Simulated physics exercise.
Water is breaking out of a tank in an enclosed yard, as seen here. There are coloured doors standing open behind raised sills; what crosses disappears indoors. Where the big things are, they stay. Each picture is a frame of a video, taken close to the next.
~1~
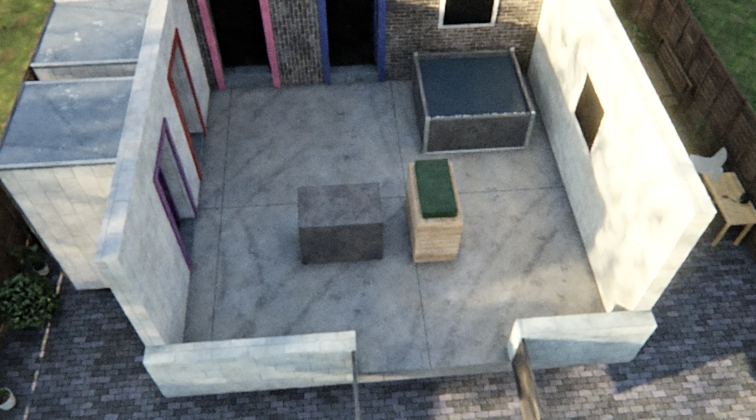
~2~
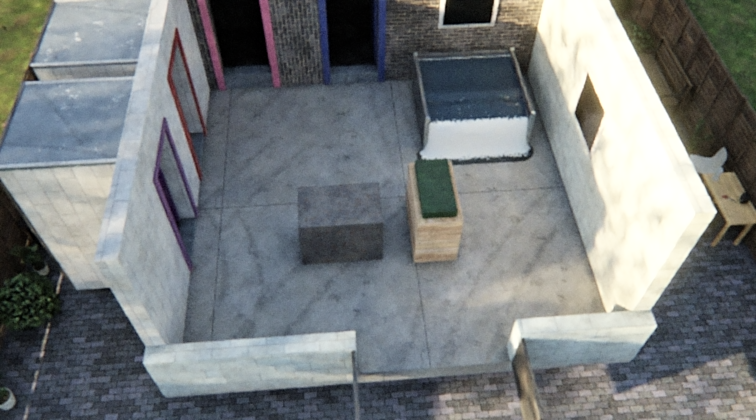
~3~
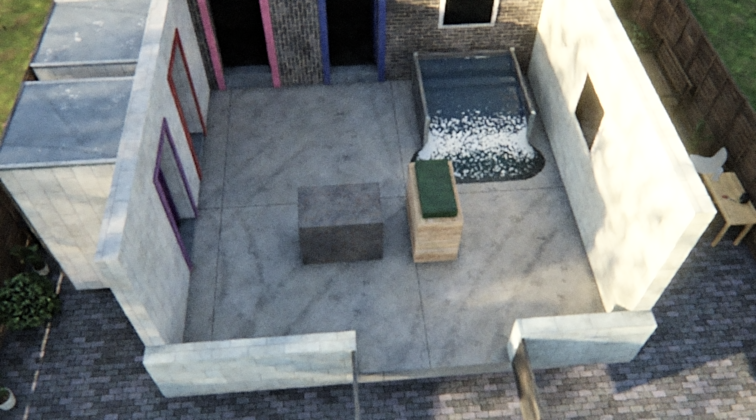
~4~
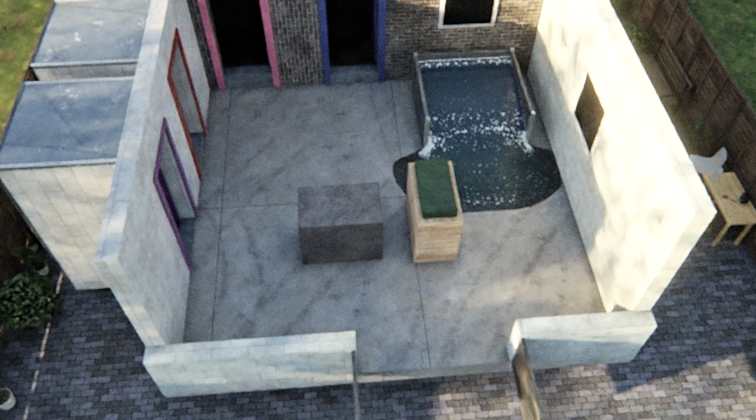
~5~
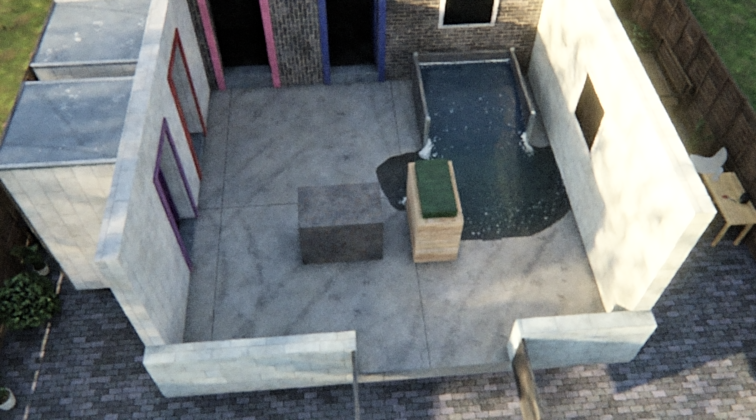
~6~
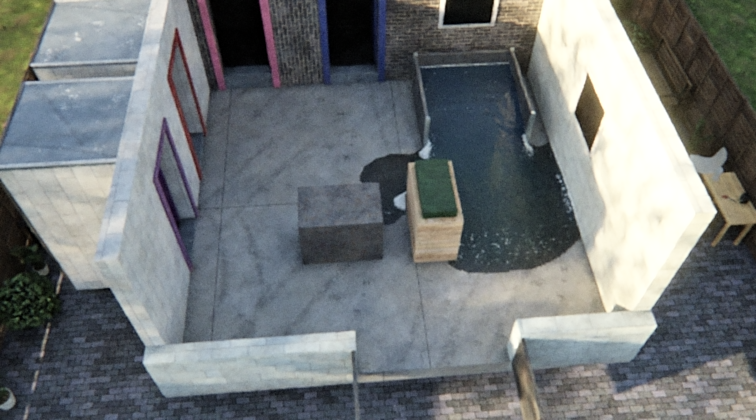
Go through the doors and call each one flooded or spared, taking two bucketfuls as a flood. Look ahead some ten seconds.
Purple door: Flooded, pink door: Spared, red door: Spared, blue door: Spared.
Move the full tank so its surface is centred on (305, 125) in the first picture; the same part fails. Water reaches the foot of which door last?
The one you want is the one in pink.
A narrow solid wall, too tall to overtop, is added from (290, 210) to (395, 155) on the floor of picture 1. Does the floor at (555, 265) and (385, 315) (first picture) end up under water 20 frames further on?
Taking the points in order, the first is inundated and the second is inundated.
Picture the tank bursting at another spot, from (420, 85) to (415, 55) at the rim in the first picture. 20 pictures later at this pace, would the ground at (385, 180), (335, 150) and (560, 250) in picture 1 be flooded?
Taking the spots in turn: Untouched, swamped and untouched.
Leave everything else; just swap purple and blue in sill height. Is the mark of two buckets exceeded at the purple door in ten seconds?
Answer in a nutshell: The purple door falls below the limit.
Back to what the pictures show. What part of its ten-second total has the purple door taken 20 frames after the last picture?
Share at that point: Roughly 35 %.
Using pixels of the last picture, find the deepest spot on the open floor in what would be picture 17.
That spot is close to (609, 338).
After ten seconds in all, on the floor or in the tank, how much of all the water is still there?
Roughly 64 per cent.
A moment on, water covers 35 % of the floor; the purple door not reached, the pink door not reached, the red door not reached, the blue door not reached.
Next, water covers 45 % of the floor; the purple door not reached, the pink door not reached, the red door not reached, the blue door not reached.
Then, water covers 55 % of the floor; the purple door under two buckets in, the pink door not reached, the red door wet at the sill, nothing in, the blue door not reached.
Later, water covers 75 % of the floor; the purple door over two buckets in, the pink door wet at the sill, nothing in, the red door wet at the sill, nothing in, the blue door not reached.
In the end, water covers 90 % of the floor; the purple door over two buckets in, the pink door wet at the sill, nothing in, the red door wet at the sill, nothing in, the blue door not reached.
